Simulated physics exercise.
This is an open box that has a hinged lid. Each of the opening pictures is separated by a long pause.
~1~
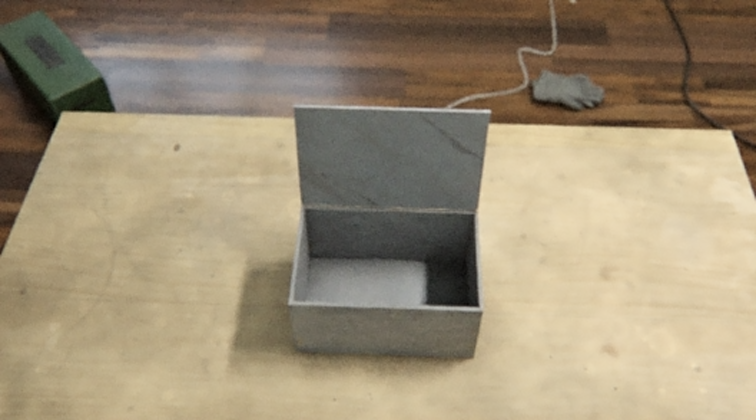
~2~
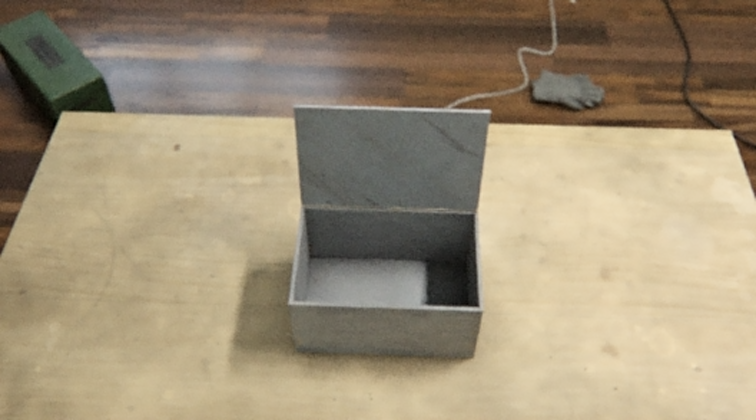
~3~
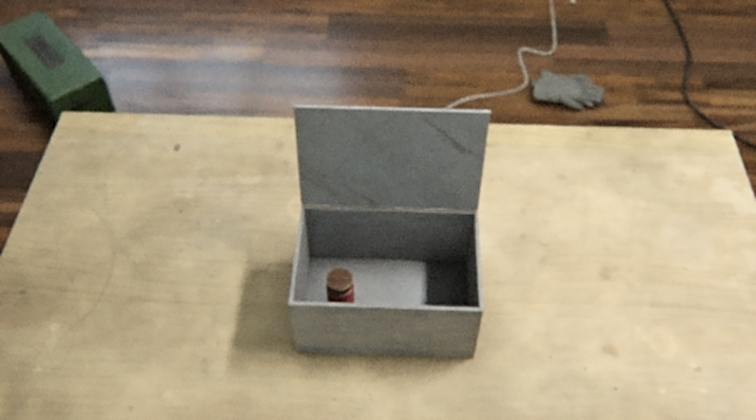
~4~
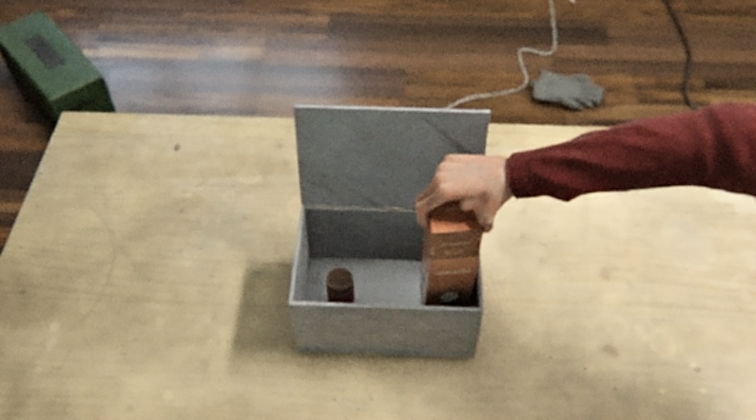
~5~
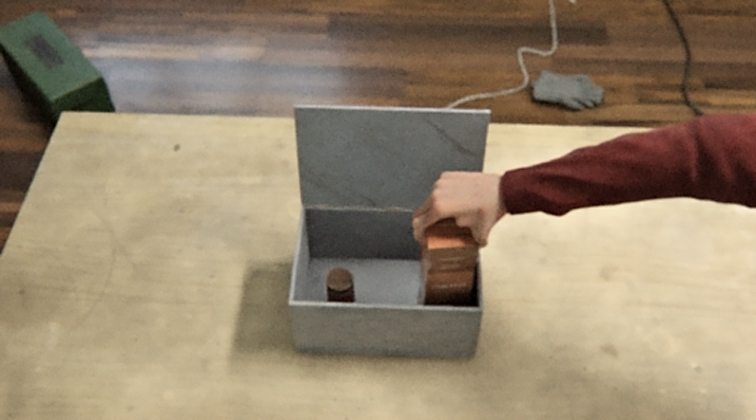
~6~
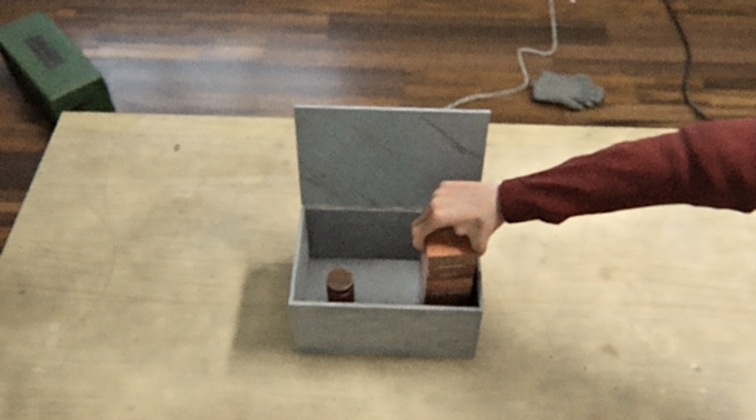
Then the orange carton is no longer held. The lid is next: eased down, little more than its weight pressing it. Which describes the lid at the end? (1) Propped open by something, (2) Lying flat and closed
Propped open by something.
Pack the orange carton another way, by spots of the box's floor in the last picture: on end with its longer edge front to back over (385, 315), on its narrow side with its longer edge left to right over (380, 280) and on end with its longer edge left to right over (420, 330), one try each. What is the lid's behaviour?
Try one: Not closed. Try two: Closed. Try three: Not closed.
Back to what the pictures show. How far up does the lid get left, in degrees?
Around 45 degrees.
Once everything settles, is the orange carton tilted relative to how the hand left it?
At the finish it holds its orientation.
Then, 1.20 s after the last picture, lid starting down.
Then, 1.60 s after the last picture, lid 60° above the rim.
Then, 3.20 s after the last picture, lid 44° above the rim.
At rest, lid 44° above the rim; both in place. Seen from the same camera at the end, orange carton near (445, 281).
